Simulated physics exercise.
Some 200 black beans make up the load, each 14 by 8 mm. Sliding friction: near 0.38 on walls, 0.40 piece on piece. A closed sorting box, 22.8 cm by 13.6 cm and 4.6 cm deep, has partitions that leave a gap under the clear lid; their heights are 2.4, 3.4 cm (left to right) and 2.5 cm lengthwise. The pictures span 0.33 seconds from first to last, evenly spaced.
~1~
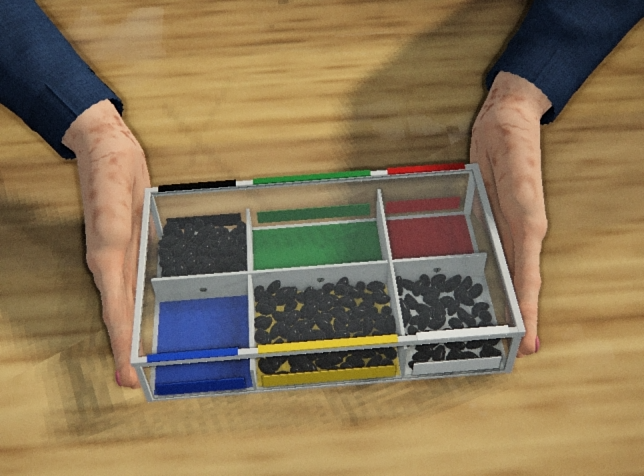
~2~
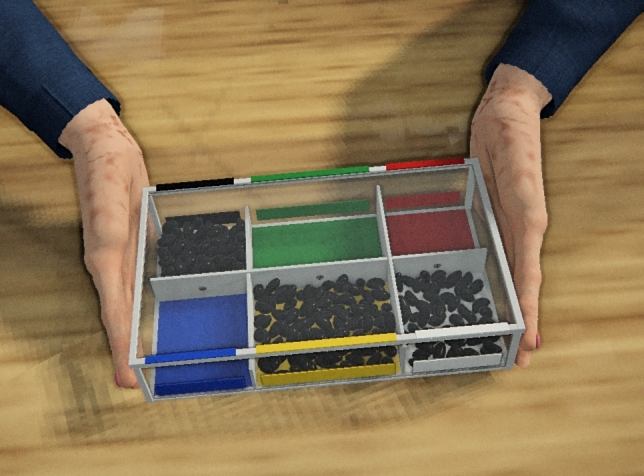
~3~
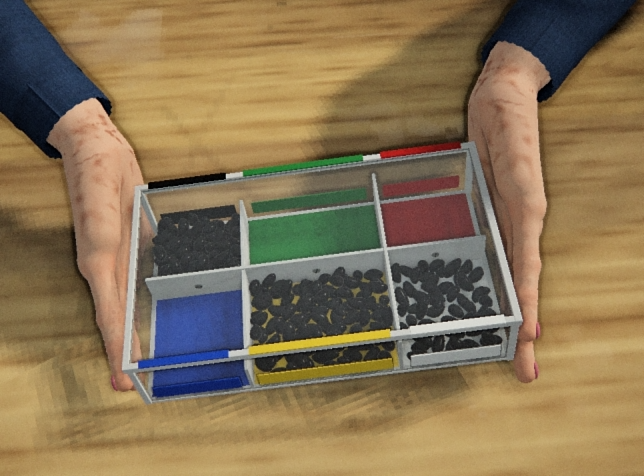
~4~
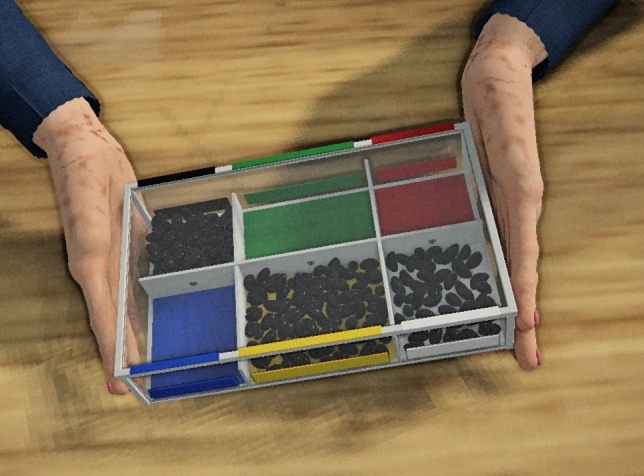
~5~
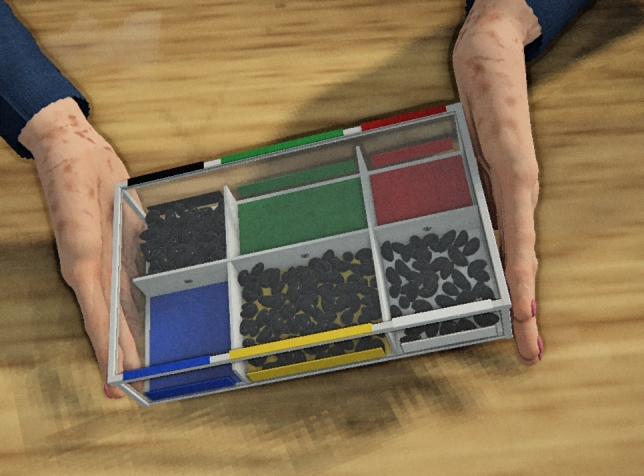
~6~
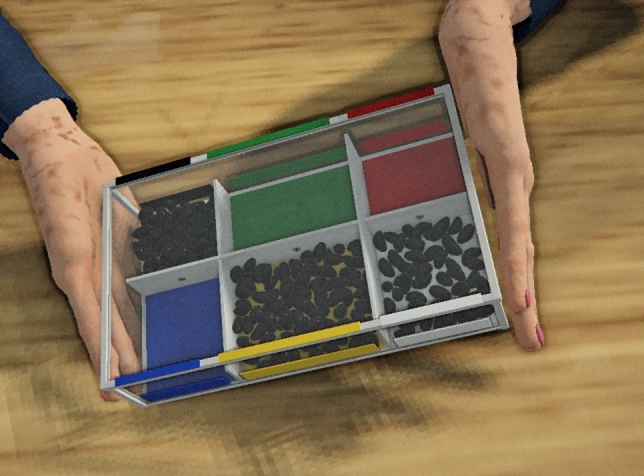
On a pale wooden tabletop seen from above at a slight angle, two hands in dark blue sleeves hold a clear-lidded box by its ends. Its six compartments are black, green and red behind, blue, yellow and white in front, with black beans in the black, yellow and white ones. The hands first barely move, then steadily tilt the box, its right side rising and its left front corner lowest, while the beans stay in their compartments.
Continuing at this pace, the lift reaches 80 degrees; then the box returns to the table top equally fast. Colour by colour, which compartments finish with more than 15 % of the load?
Red: No, blue: Yes, green: No, yellow: Yes, white: Yes, black: Yes.
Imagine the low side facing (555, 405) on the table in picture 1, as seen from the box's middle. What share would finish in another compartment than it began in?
I'd say close to 20 %.
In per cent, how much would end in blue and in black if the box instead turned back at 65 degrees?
Blue 5 %; black 25 %.
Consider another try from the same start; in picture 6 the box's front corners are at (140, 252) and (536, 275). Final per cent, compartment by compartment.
It comes out as red at 15 percent, blue at 0 percent, green at 15 percent, yellow at 25 percent, white at 20 percent and black at 25 percent.
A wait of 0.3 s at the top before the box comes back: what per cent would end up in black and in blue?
That would leave black with 20 percent and blue with 30 percent.
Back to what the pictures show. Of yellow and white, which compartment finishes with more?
Yellow.
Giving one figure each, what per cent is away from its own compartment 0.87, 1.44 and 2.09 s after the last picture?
First 10, next 30, last 30.
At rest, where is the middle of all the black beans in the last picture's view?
Estimated resting centre: Around (257, 346).
Then, 0.87 s after the last picture, tilt 79 degrees; blue 10 %, yellow 40 %, white 25 %, black 25 %.
Then, 1.44 s after the last picture, tilt 34 degrees; blue 25 %, yellow 30 %, white 20 %, black 20 %.
Then, 2.09 s after the last picture, tilt 0 degrees; blue 25 %, yellow 30 %, white 20 %, black 20 %.
In the end, red 0 %, blue 25 %, green 0 %, yellow 30 %, white 20 %, black 20 %.
